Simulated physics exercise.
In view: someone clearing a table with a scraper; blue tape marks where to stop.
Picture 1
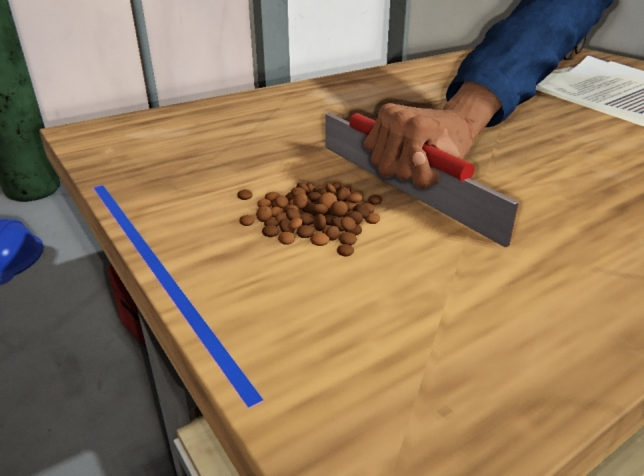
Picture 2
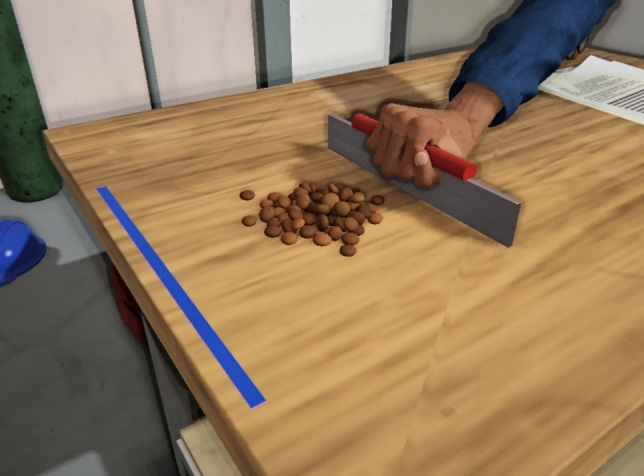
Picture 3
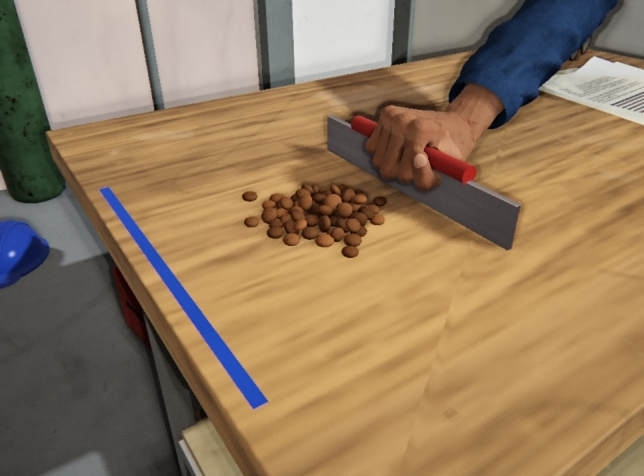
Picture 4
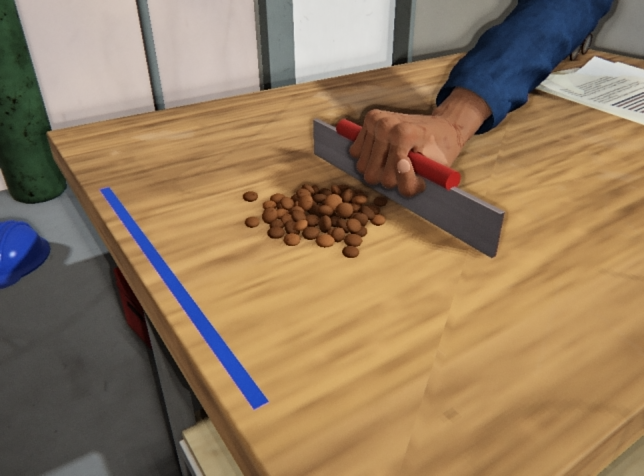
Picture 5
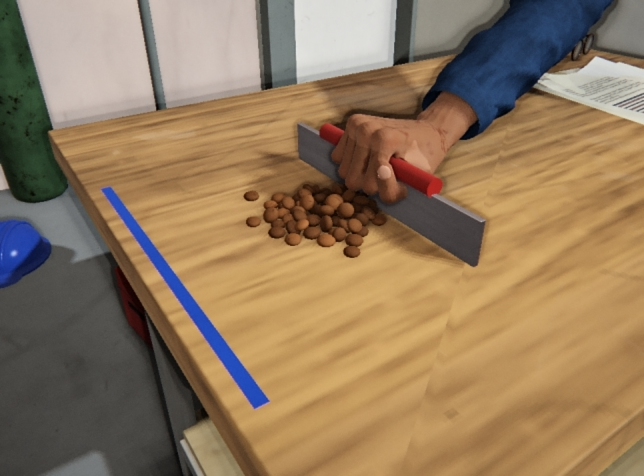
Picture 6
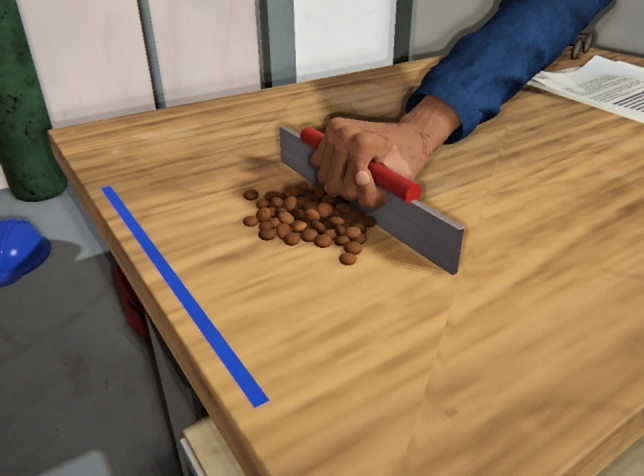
A brown heap of small rounded kibble sits at the centre of a light wooden table, seen from above at an angle, with a blue tape strip along its left edge. To the right, a blue-sleeved hand grips the red handle of a grey scraper, papers lying behind. The scraper rests, then slides left into the heap and nudges pieces slightly, as the view shifts barely.
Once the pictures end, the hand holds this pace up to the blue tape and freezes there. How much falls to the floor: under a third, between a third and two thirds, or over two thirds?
It pushes more than two thirds off the end.
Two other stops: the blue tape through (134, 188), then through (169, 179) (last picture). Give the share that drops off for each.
The first gives 50 %, the second 10 %.
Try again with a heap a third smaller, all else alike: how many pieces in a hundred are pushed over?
It comes to 80 per cent or so.
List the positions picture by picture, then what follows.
The first frame shows scraper at (494, 214), at rest; blue tape at (103, 193), right by the edge; edge at (135, 279); the heap at (312, 211), bits of dog kibble.
The second frame shows scraper at (497, 215), at rest.
The third frame shows scraper at (496, 217); the heap at (317, 212).
The fourth frame shows scraper at (480, 224).
The fifth frame shows scraper at (462, 232); the heap at (318, 212), a stray few pushed along.
The sixth frame shows scraper at (441, 239); blue tape at (110, 194); edge at (141, 279); the heap at (317, 218), most pushed along.
Soon, scraper still moving, near (258, 195); heap all on the table, its front near (173, 266).
A while on, scraper stopped at the blue tape; heap most over the edge.
Finally, scraper stopped at the blue tape; heap most over the edge.
